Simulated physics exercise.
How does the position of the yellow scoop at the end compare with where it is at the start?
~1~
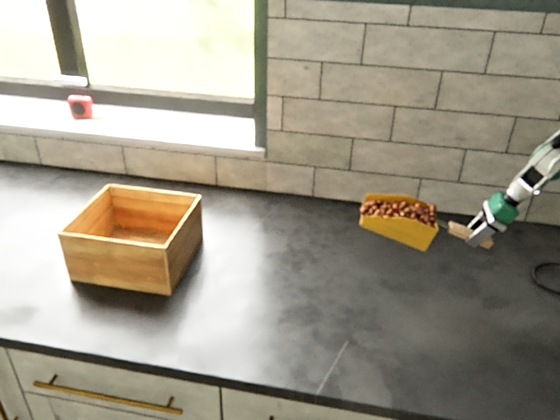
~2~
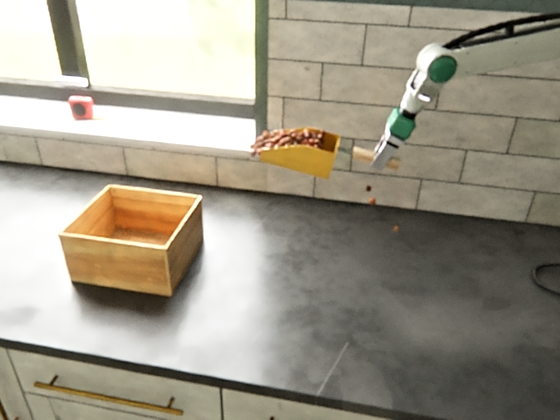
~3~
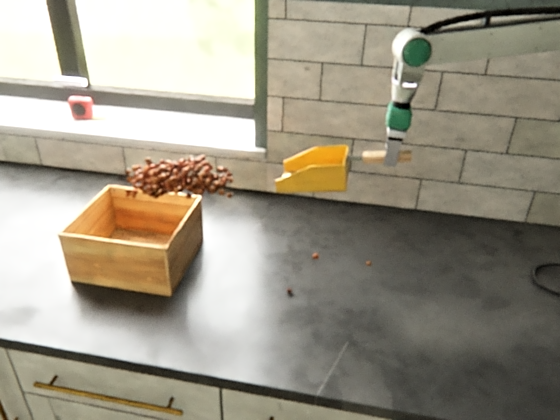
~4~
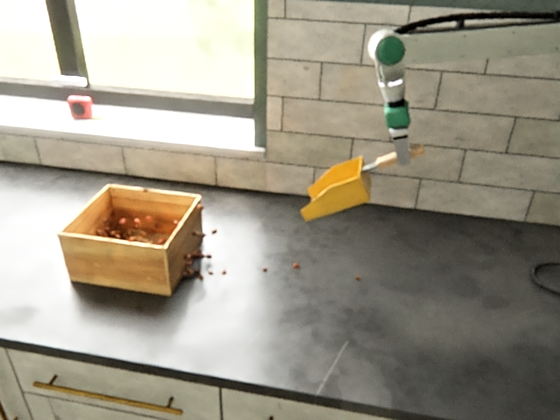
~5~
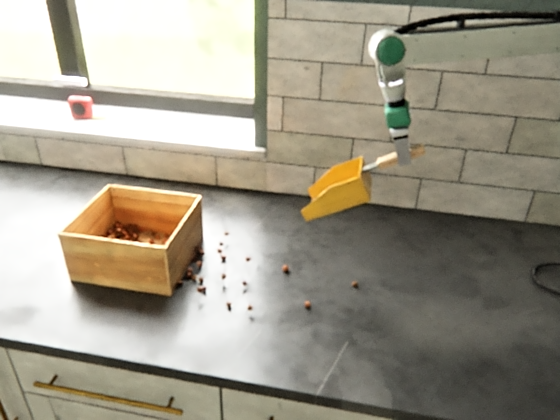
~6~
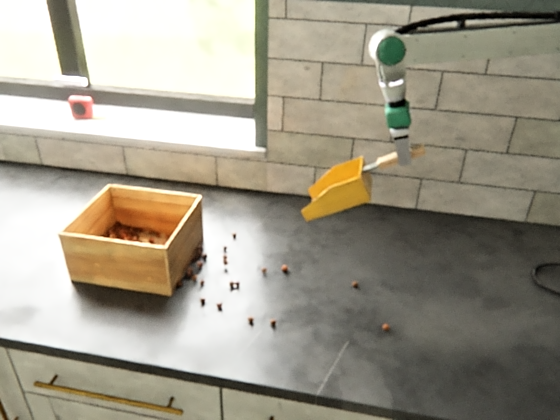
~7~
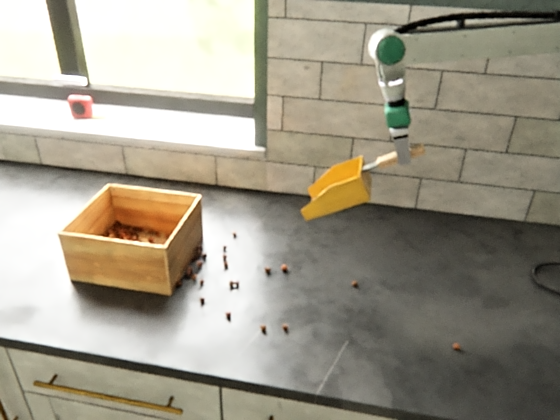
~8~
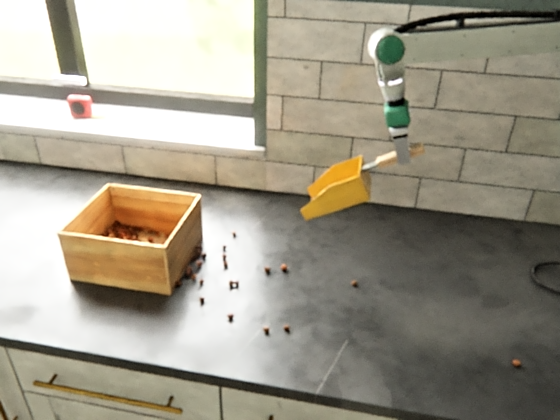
At the start the scoop is low at the countertop on the right, and at the end it is held in the air, farther to the left and higher up.
A robot arm lifts a yellow scoop heaped with hazelnuts off a dark countertop and swings it left, flinging them toward a wooden box. Most land inside, while some scatter across the counter, one rolling far right, as the emptied scoop stays tilted in the air.
